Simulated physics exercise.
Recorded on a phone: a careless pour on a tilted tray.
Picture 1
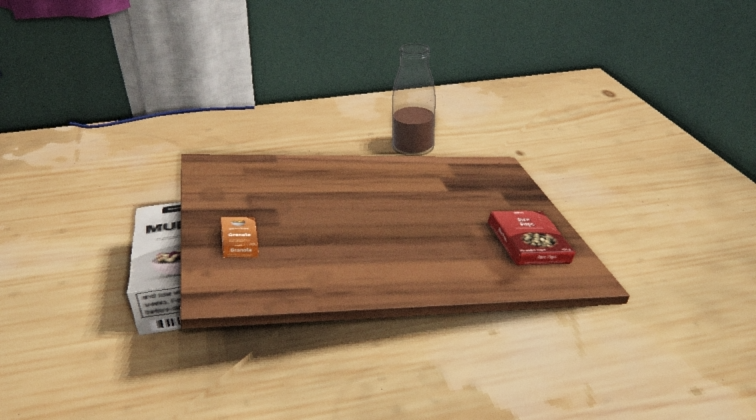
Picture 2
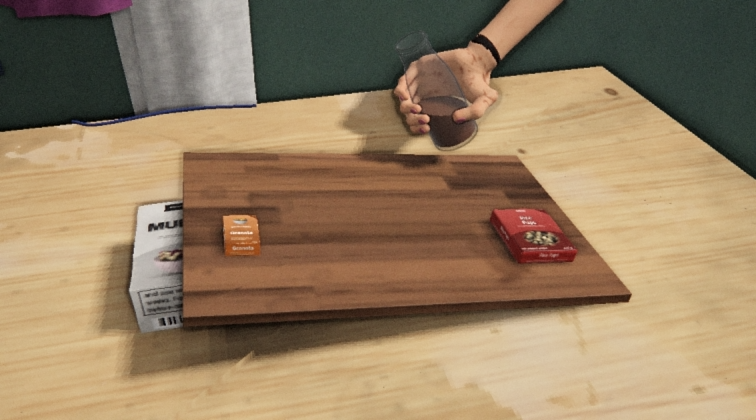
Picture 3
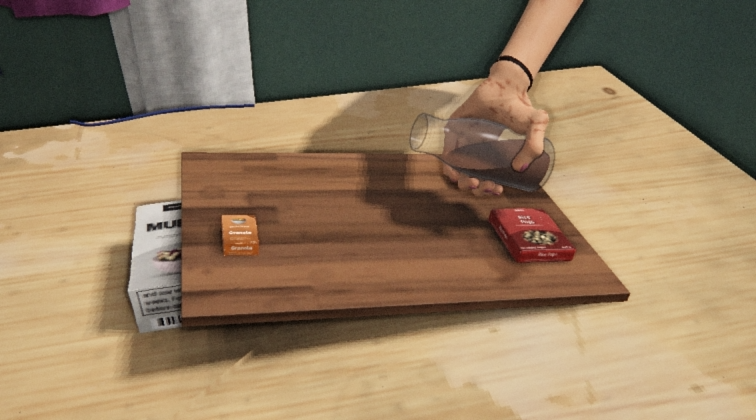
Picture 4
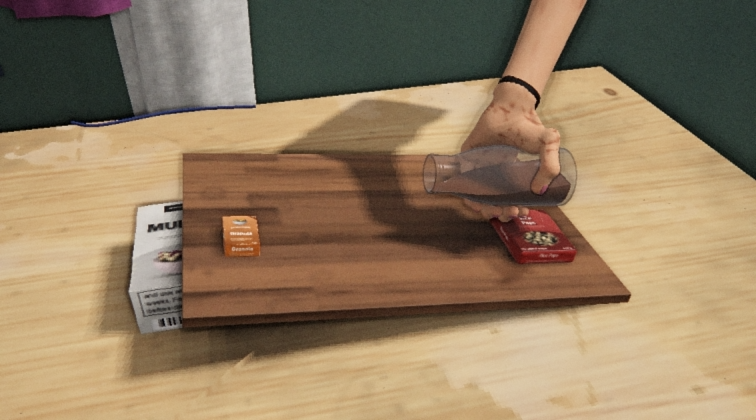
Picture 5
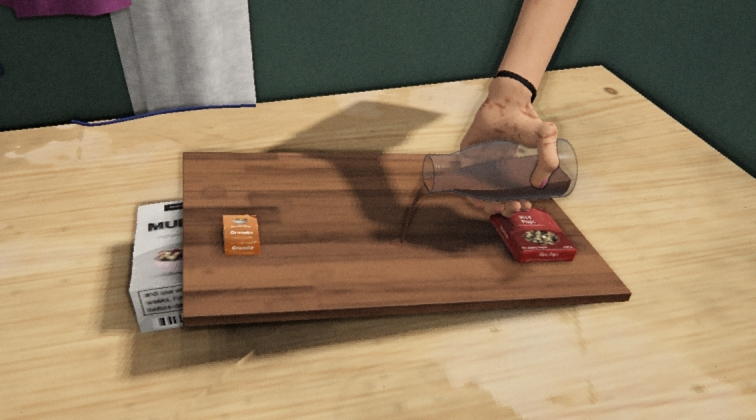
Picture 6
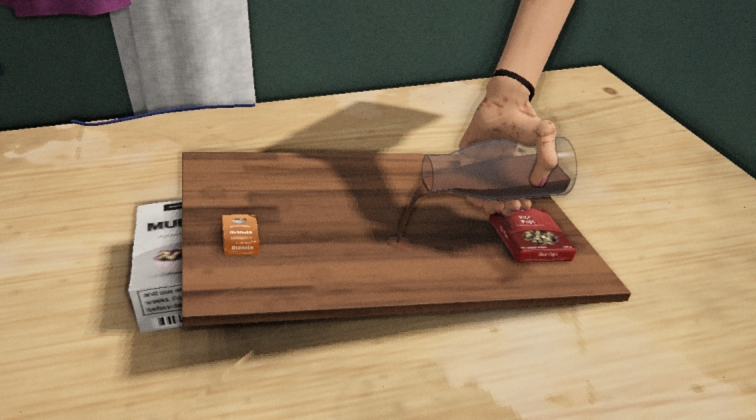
The clip opens on a tilted wooden tray sloping down to the right, holding an orange pouch and a red carton, with a bottle of brown liquid behind. A hand grasps the bottle, lifts it over the tray's right side and tips it nearly sideways. A thin brown stream pours onto the wood.
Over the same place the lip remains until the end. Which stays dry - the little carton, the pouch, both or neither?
Going one by one: On the left the little carton: Stays dry; on the right the pouch: Gets wet.
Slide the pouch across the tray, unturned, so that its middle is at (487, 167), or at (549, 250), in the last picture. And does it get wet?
For the first try it is missed by the spill; for the second it is touched by the spill.
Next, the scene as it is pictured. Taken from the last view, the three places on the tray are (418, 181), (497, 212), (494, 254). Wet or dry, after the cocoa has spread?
Checking each in turn gives out of the spill, in the spill and in the spill.
Soon after, it runs down to the right; the little carton is dry; the pouch is dry.
Later, it runs down to the right and off the end; the little carton is dry; the pouch is wet.
In the end, it runs down to the right and off the end; the little carton is dry; the pouch is wet.
